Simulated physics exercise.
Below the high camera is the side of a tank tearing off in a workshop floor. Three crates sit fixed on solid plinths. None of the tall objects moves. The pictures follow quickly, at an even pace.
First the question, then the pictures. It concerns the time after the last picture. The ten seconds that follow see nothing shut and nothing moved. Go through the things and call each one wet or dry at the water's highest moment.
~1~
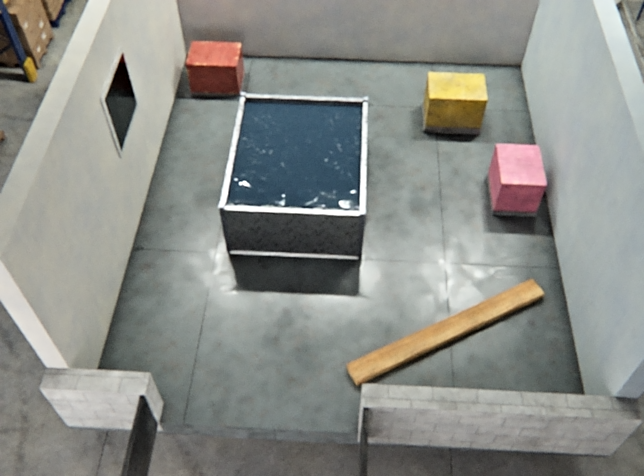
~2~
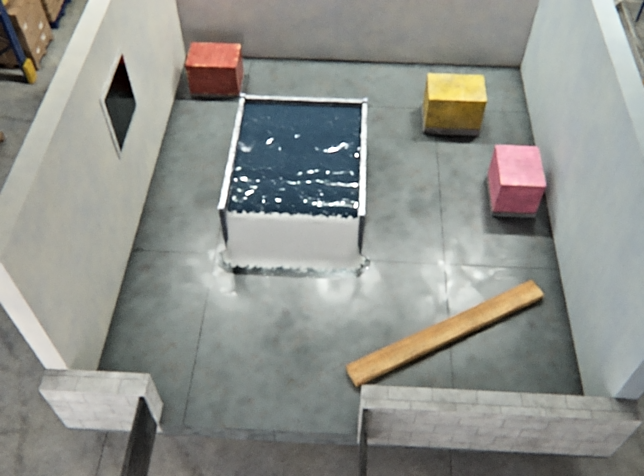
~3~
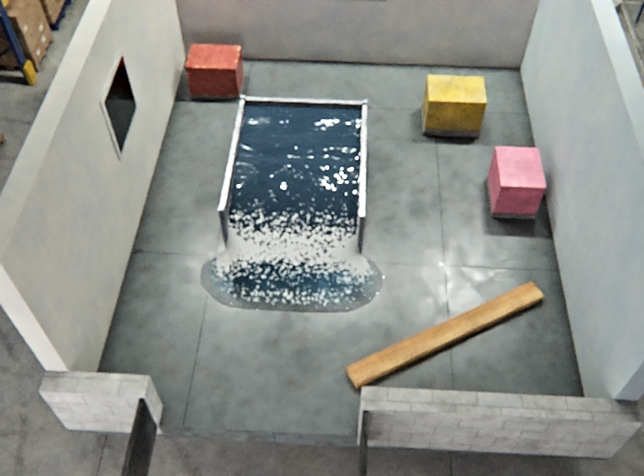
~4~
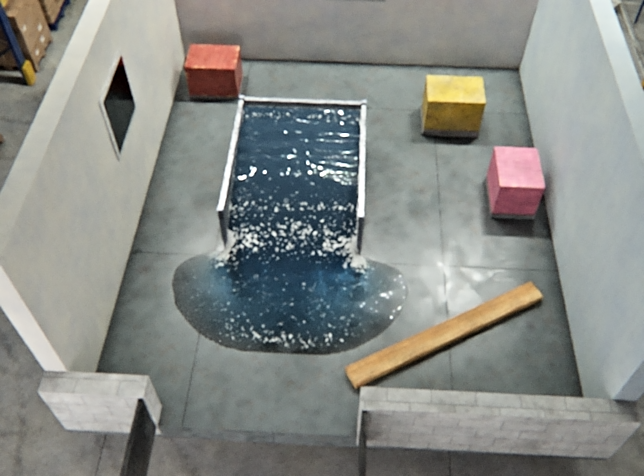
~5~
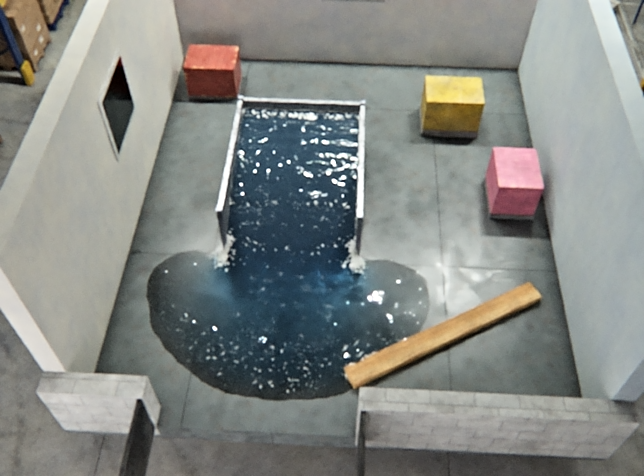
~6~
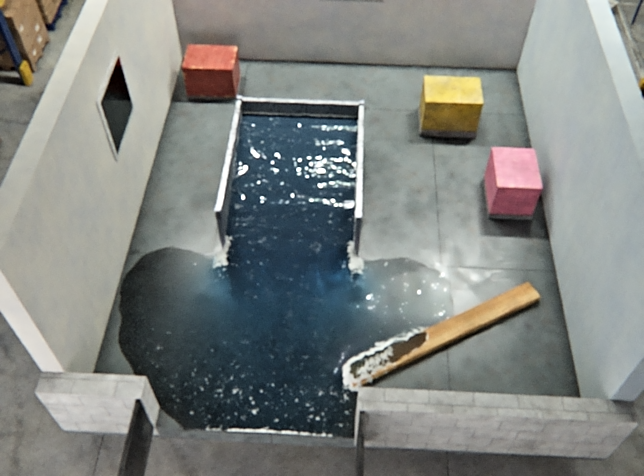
Called one by one: The yellow crate is dry; the pink crate is wet; the red crate is wet.
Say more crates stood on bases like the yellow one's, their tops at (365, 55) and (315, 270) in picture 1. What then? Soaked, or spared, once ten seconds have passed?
Order as asked: Unflooded / flooded.
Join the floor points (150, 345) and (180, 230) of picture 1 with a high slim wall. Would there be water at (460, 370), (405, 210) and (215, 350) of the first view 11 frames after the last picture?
Outcome by spot, in order - watered, unwatered, watered.
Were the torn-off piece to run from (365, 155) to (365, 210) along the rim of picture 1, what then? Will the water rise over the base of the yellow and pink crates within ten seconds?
Result - yellow crate gets flooded, pink crate gets flooded.
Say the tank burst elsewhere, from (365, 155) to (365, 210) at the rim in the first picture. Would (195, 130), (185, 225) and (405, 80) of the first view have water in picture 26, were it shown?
Okay, the first is left untouched, the next is left untouched, and the last is waterlogged.
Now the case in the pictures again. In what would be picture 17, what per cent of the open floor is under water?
I'd estimate some 35 per cent.
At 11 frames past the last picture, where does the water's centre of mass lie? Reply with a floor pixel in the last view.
Near (298, 281) in the last view.
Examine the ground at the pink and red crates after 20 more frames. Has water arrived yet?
Note - pink hit, red spared.
A moment on, water covers 30 % of the floor; the yellow crate not reached, the pink crate not reached, the red crate not reached.
Next, water covers 35 % of the floor; the yellow crate not reached, the pink crate not reached, the red crate not reached.
Then, water covers 45 % of the floor; the yellow crate not reached, the pink crate water round its plinth, the red crate not reached.
Later, water covers 70 % of the floor; the yellow crate water round its plinth, the pink crate water round its plinth, the red crate water round its plinth.
In the end, water covers 90 % of the floor; the yellow crate stayed above the water, the pink crate was topped, the red crate was topped.
